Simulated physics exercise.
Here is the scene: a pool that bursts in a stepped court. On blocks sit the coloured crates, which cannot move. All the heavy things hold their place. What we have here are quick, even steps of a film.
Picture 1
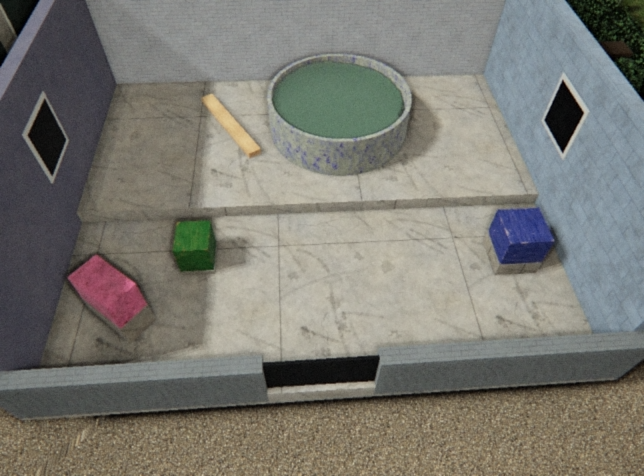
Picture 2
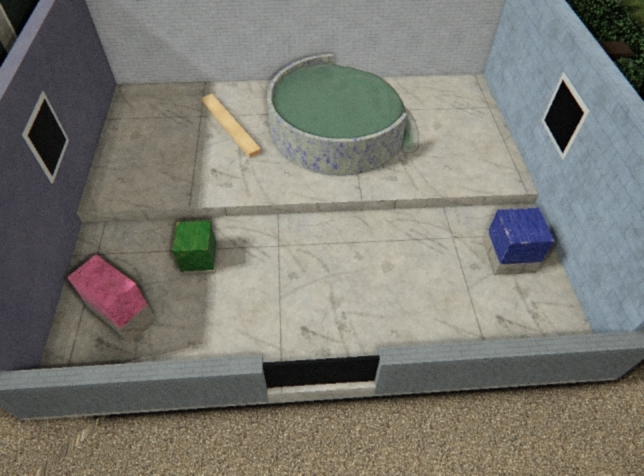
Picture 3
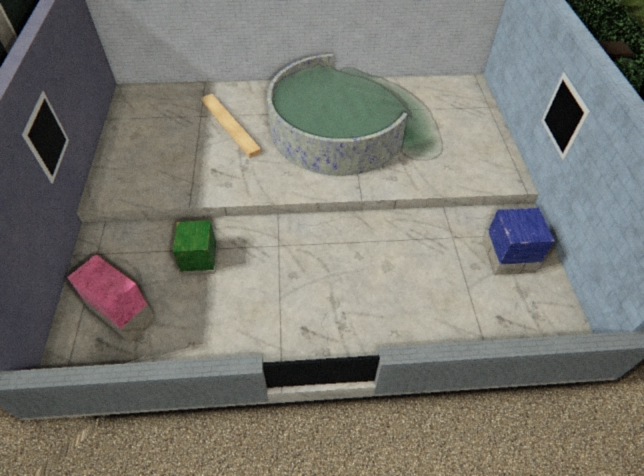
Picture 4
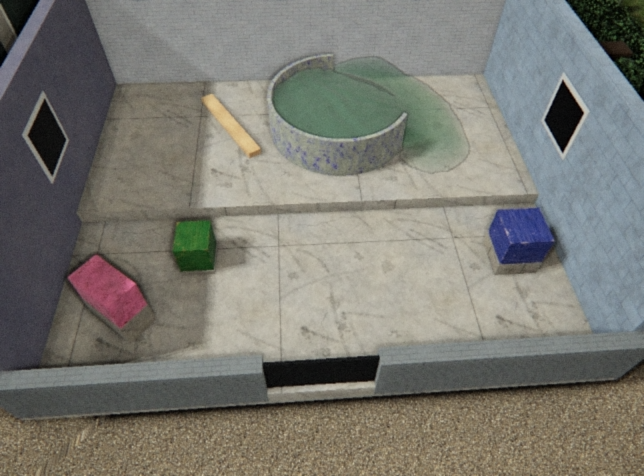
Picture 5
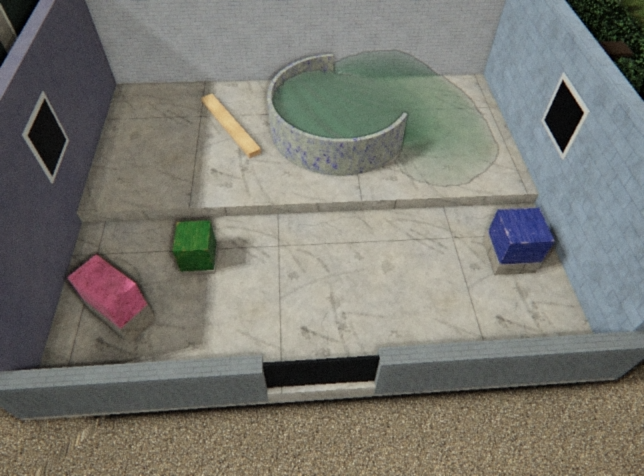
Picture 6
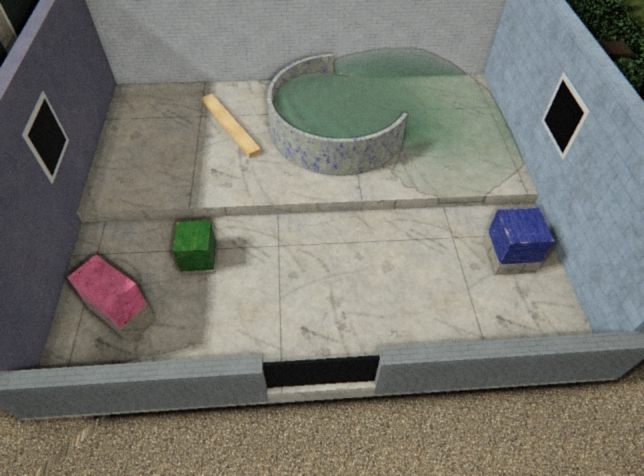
Green water pouring from the opened right side of a round stone tank, spreading across the raised pale floor toward the right wall.
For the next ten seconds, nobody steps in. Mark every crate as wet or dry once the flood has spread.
Green crate: Wet, pink crate: Dry, blue crate: Wet.
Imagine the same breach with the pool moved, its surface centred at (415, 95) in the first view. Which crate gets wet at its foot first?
Answer: The blue-painted one.
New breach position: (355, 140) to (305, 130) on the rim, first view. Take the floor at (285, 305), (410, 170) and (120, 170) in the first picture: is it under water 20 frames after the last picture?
Read off point by point, the answer is soaking, not soaked, not soaked.
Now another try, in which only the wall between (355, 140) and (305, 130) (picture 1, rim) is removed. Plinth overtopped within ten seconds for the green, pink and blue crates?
Crate by crate: Green - hit; pink - left alone; blue - left alone.
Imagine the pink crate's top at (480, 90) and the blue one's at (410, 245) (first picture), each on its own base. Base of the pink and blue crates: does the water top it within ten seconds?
Pink crate: Is overtopped. Blue crate: Is missed.
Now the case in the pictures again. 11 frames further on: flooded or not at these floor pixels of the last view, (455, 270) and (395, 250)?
In turn: Free of water, not flooded.
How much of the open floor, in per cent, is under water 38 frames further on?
Estimated share: About 75 %.
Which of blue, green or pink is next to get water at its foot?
That would be the one in blue.
A moment on, water covers 25 % of the floor; the green crate not reached, the pink crate not reached, the blue crate water round its plinth.
Next, water covers 25 % of the floor; the green crate not reached, the pink crate not reached, the blue crate water round its plinth.
Then, water covers 50 % of the floor; the green crate not reached, the pink crate not reached, the blue crate water round its plinth.
Later, water covers 75 % of the floor; the green crate water round its plinth, the pink crate water round its plinth, the blue crate water round its plinth.
In the end, water covers 80 % of the floor; the green crate was topped, the pink crate stayed above the water, the blue crate was topped.
